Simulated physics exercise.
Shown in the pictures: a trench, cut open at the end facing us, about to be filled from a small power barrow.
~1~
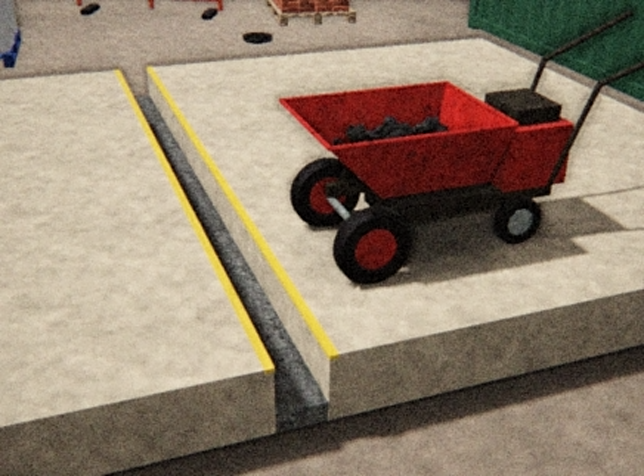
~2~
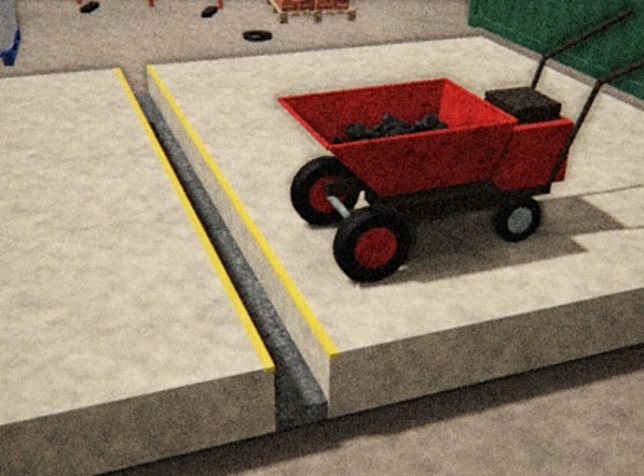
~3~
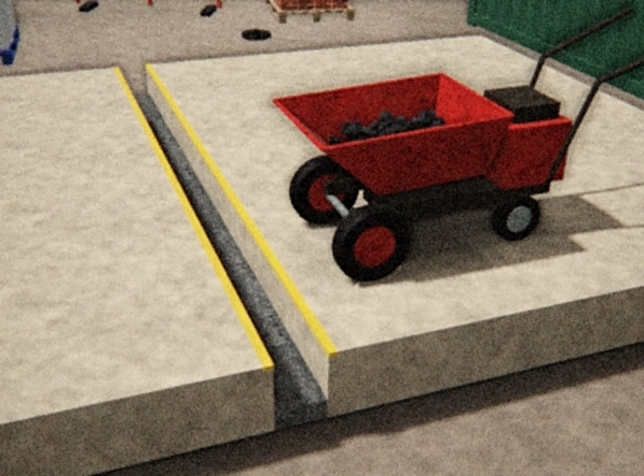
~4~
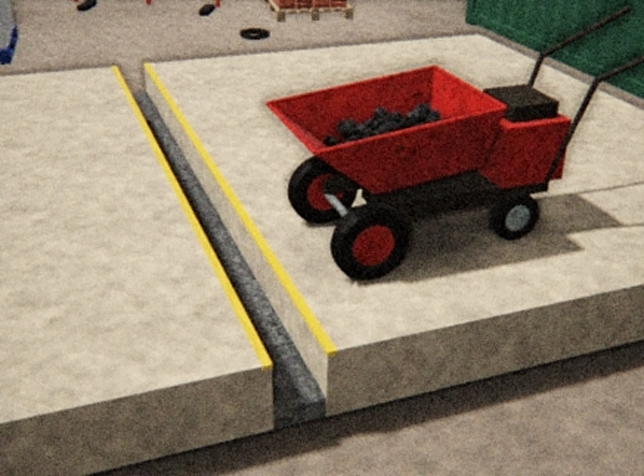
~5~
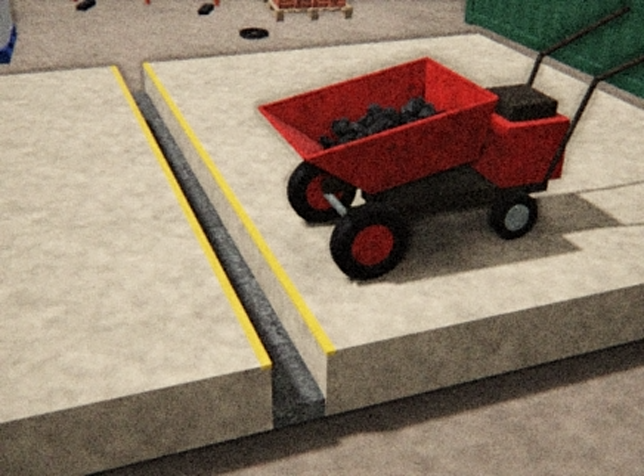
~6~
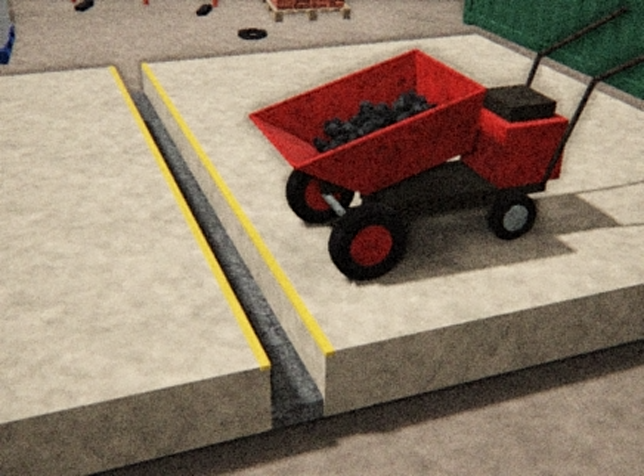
In a yard of pale concrete slabs, seen from slightly above, a narrow trench edged with yellow lines runs away from its open near end, with a green wall at upper right. A red power barrow with black tyres and handles stands right of the trench, holding dark lumps. Its skip slowly tilts forward to the left, front lip lowering and back rising, while the wheels stay put and the view barely shifts.
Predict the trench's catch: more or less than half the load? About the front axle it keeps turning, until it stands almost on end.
Ends mostly outside.
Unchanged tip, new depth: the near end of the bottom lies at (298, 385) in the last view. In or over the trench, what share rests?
30 %, roughly.
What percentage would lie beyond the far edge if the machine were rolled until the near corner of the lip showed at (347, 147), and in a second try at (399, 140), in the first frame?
About 20 % and about 0 %.
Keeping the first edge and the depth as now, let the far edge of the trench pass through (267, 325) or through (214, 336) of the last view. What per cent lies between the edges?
I'd expect close to 0 in a hundred and then close to 90 in a hundred.
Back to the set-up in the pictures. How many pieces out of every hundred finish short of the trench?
My estimate is around 0 percent.
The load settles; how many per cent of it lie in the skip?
Estimate: Some 10 %.
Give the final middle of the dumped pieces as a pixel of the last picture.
Centre at rest, last view: Approx. (205, 266).
Soon after the last picture, skip tipped steeply; all in the skip.
A little later, skip tipped steeply; most in the skip; a stray few in or heaped over the trench; a small part beyond it.
Later still, skip tipped right over; about a quarter in the skip; about a quarter in or heaped over the trench; about two thirds beyond it.
By the end, skip tipped right over; a small part in the skip; about a third in or heaped over the trench; about half beyond it.
